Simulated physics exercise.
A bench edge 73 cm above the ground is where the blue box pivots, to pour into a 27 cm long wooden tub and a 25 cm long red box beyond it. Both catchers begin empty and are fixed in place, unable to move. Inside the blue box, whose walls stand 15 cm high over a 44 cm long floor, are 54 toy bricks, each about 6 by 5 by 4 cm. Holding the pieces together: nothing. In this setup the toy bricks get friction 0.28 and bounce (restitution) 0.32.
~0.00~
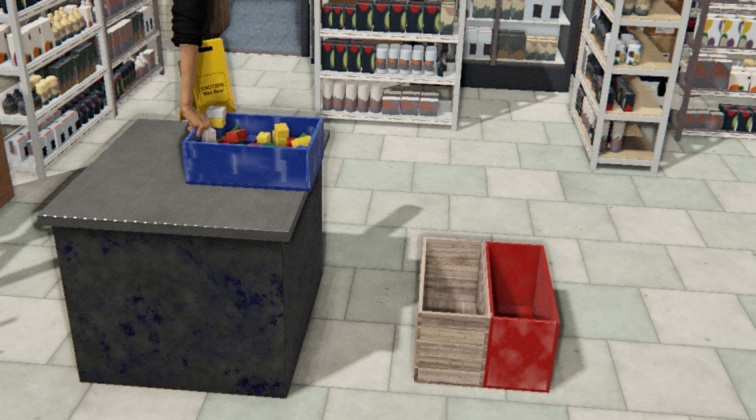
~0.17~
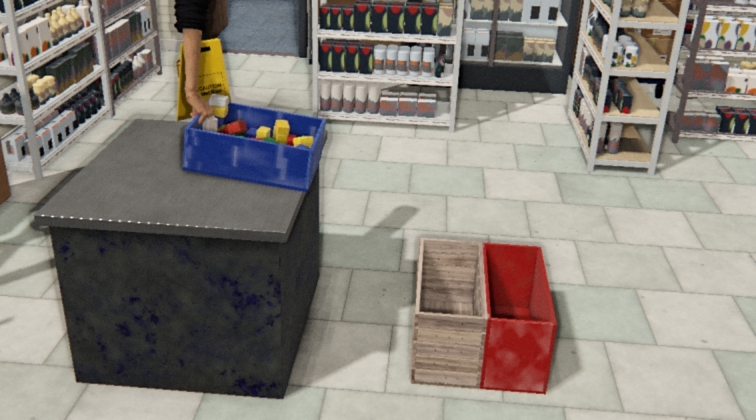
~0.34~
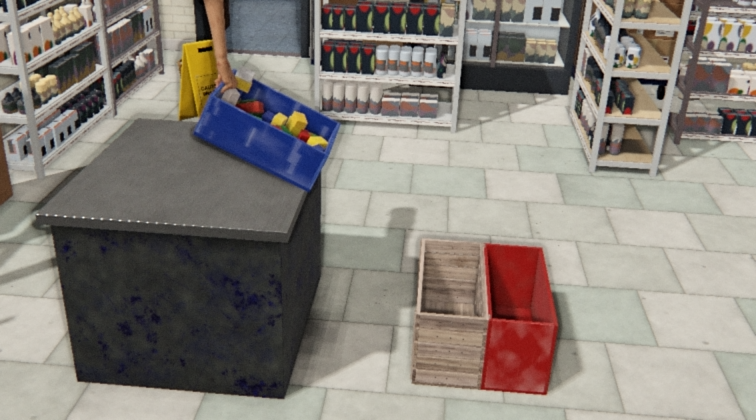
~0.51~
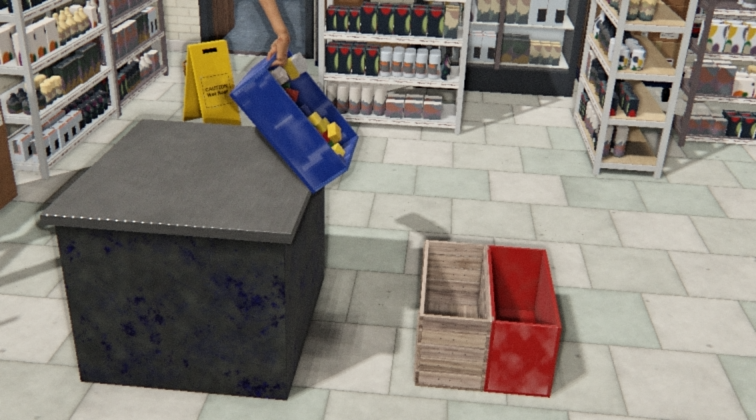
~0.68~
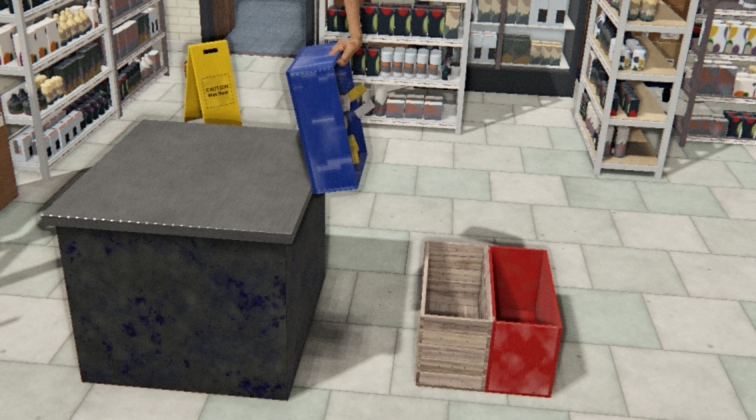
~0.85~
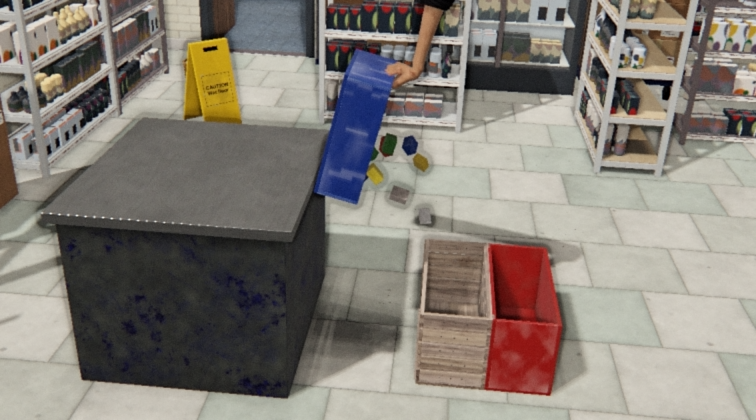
A blue box of colourful toy bricks on a dark counter was tilted up and over the right edge by a person's hand, and several bricks tumbled out above a wooden tub and a red box.
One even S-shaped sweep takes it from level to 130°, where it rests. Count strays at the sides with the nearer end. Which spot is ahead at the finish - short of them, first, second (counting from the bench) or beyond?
Ahead at the finish: Short.
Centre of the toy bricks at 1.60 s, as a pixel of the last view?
Estimated centre in the last picture: (405, 331).
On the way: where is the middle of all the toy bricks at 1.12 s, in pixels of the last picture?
The centre sits near (396, 207).
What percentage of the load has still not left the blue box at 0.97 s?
Still in there: Some 65 per cent.
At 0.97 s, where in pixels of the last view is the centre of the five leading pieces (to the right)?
The leading five average out near (450, 256).
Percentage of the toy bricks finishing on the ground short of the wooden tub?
About 70 per cent.
After 0.97 s, tilt 118°; 35 still in the blue box, 2 in the wooden tub and 17 in the air.
After 1.12 s, tilt 128°; 11 still in the blue box, 7 in the wooden tub and 36 in the air.
After 1.33 s, tilt 130°; 17 in the wooden tub, 13 on the ground short of the wooden tub and 24 in the air.
Outcome (at 1.60 s), 17 in the wooden tub and 37 on the ground short of the wooden tub.
